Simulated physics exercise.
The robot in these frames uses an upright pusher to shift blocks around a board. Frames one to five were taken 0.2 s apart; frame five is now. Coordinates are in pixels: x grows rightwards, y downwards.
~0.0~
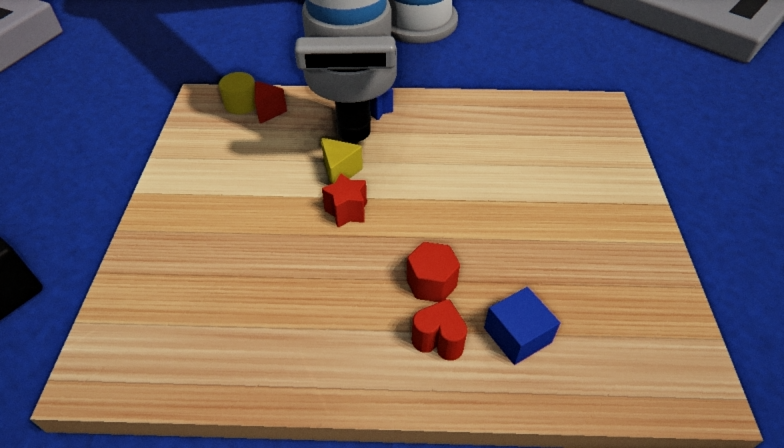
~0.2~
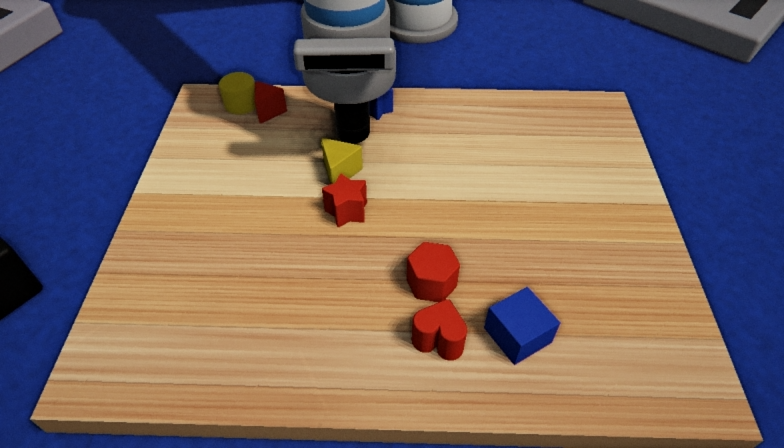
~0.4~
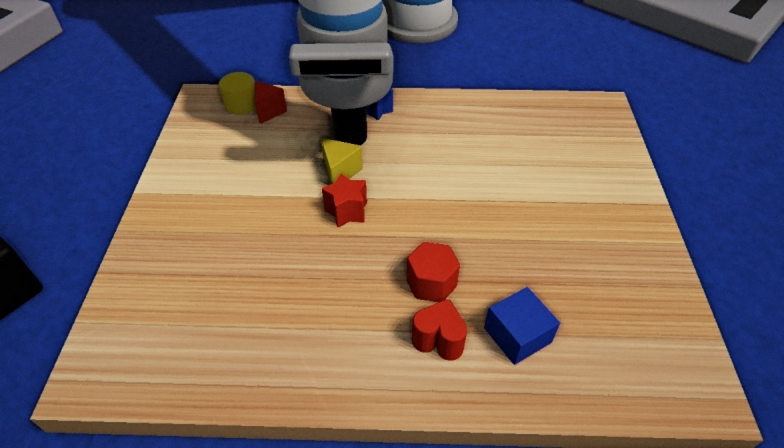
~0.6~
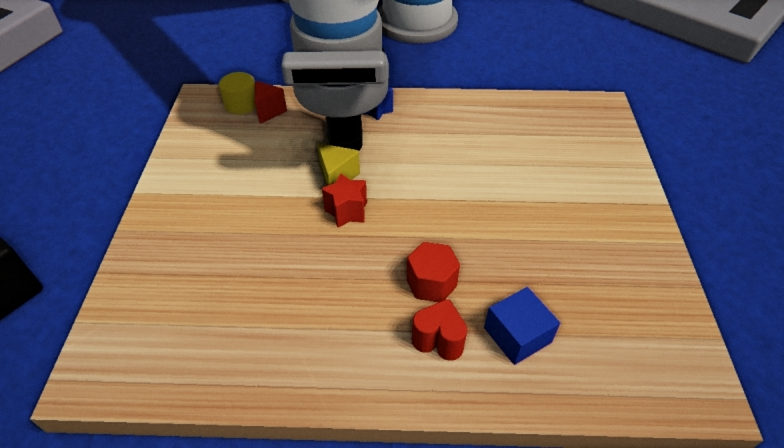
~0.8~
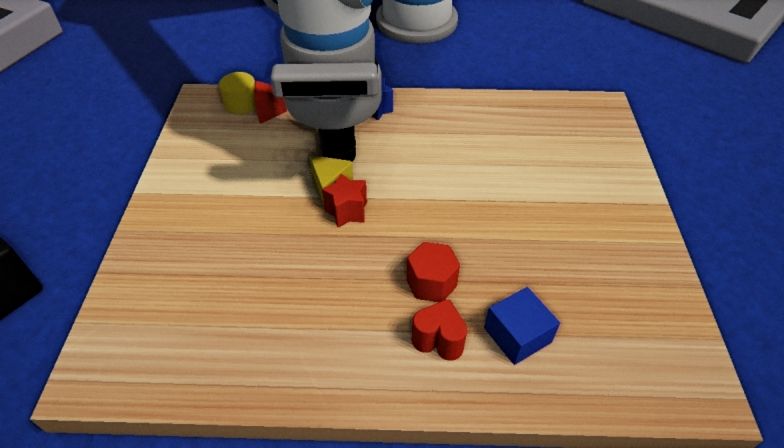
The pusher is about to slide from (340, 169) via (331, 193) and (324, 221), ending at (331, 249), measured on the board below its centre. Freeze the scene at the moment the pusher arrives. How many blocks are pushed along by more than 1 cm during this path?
That push would leave two blocks displaced by more than about 1 cm.
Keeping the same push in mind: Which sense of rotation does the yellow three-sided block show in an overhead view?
It is turned clockwise.
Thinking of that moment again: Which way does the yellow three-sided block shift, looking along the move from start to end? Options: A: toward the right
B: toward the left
My answer is option A.
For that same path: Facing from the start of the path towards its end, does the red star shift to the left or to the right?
Shifts left.
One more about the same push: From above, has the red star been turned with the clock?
I'd say no.
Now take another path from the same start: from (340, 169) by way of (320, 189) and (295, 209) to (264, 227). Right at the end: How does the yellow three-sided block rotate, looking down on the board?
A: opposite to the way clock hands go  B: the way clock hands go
The correct letter is A.
On the path given first. One third of the way, pusher (329, 182); yellow three-sided block (311, 193); red star (351, 195).
Two thirds of the way, pusher (322, 209); yellow three-sided block (295, 219), turned 35° clockwise; red star (356, 204), turned 30° anticlockwise.
At the end, pusher (330, 237); yellow three-sided block (289, 228), turned 55° clockwise; red star (361, 210), turned 70° anticlockwise.
